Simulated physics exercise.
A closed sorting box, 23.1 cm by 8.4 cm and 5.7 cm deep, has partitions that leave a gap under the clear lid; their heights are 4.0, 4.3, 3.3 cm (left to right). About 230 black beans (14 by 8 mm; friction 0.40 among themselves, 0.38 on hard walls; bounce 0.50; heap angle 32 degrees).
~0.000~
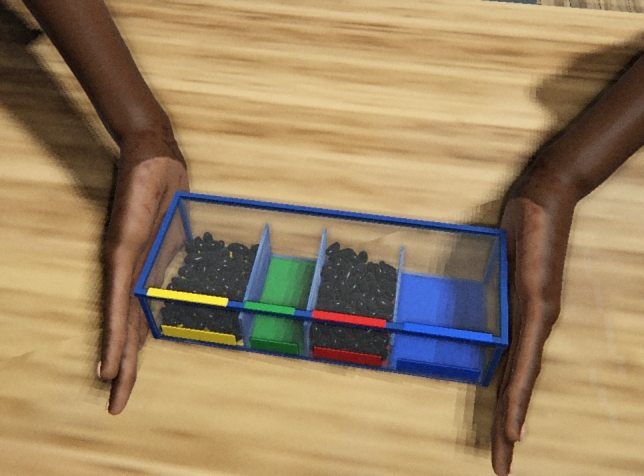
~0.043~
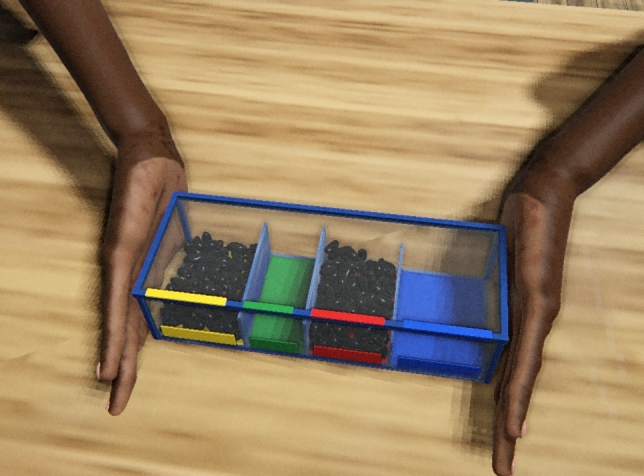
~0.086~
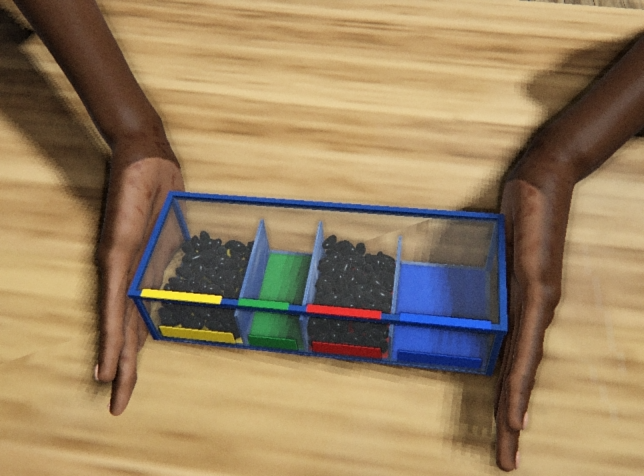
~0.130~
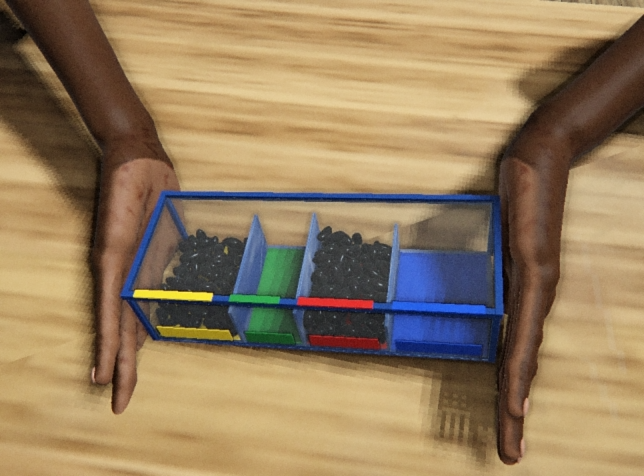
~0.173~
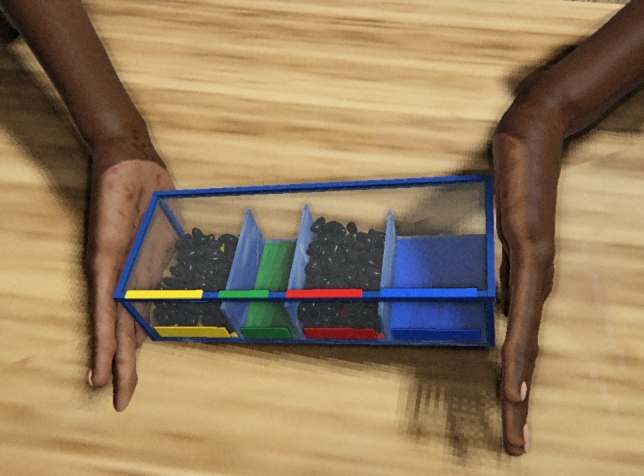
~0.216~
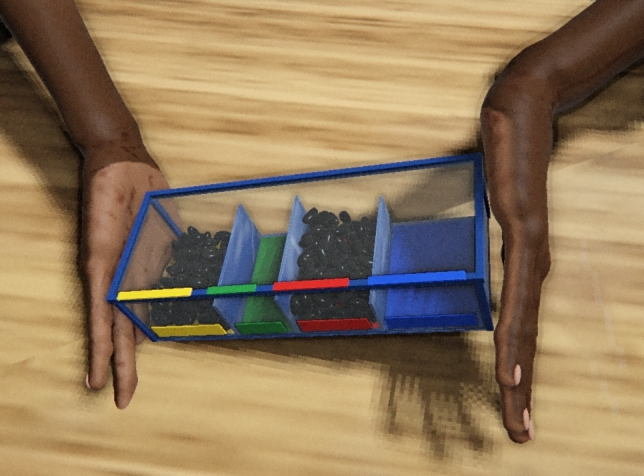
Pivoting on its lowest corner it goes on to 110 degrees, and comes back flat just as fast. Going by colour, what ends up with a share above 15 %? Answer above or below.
Red: Above, blue: Below, green: Below, yellow: Above.
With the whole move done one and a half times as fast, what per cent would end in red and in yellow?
In that case red 45; yellow 50.
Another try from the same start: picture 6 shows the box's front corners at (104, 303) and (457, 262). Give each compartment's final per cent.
Red 40, blue 0, green 5, yellow 60.
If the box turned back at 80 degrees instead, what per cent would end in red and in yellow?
Red 45, yellow 55.
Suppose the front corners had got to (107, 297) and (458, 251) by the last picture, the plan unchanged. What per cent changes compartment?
It would be near 10 per cent.
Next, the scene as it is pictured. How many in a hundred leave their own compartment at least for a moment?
Roughly 5 per cent.
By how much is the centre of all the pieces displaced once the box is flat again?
About 1.5 cm.
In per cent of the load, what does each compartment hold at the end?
Red 45; blue 0; green 0; yellow 55.
Then, at 1.13 s, tilt 110 degrees; red 45 %, yellow 55 %.
After 1.73 s, tilt 50 degrees; red 45 %, yellow 55 %.
After 2.39 s, tilt 0 degrees; red 45 %, yellow 55 %.
By 2.8 s all is still; red 45 %, blue 0 %, green 0 %, yellow 55 %.
